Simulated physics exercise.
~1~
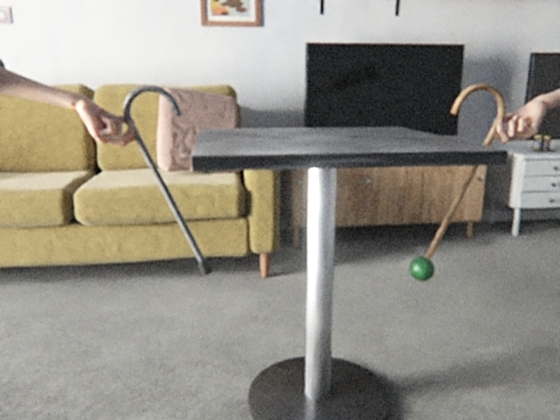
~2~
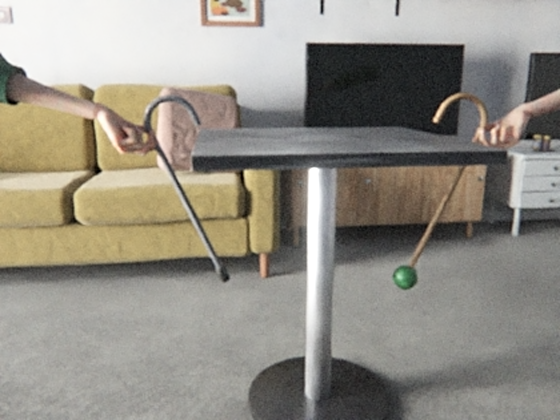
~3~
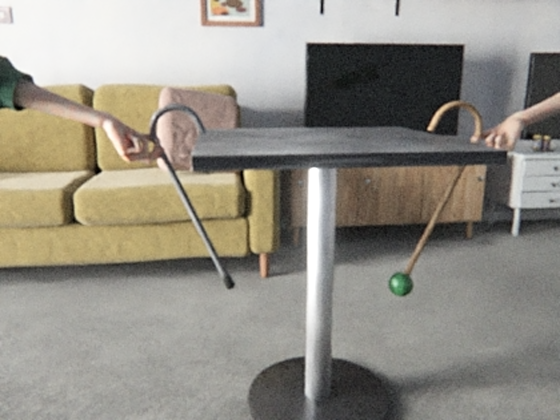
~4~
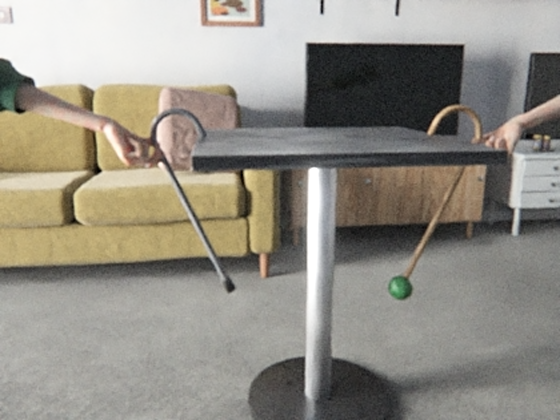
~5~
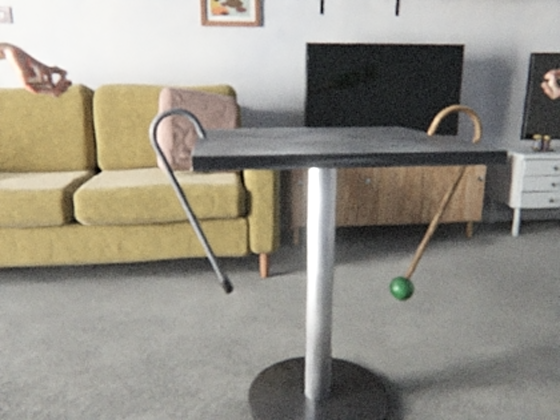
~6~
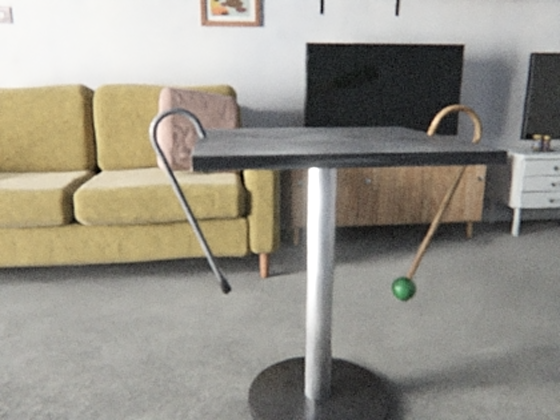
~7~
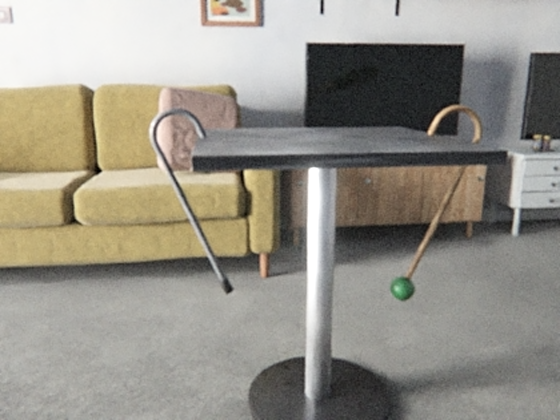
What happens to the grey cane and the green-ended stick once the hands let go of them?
Both stay in place. The grey cane remains hooked on the left edge of the table and the green-ended stick remains hooked on the right edge.
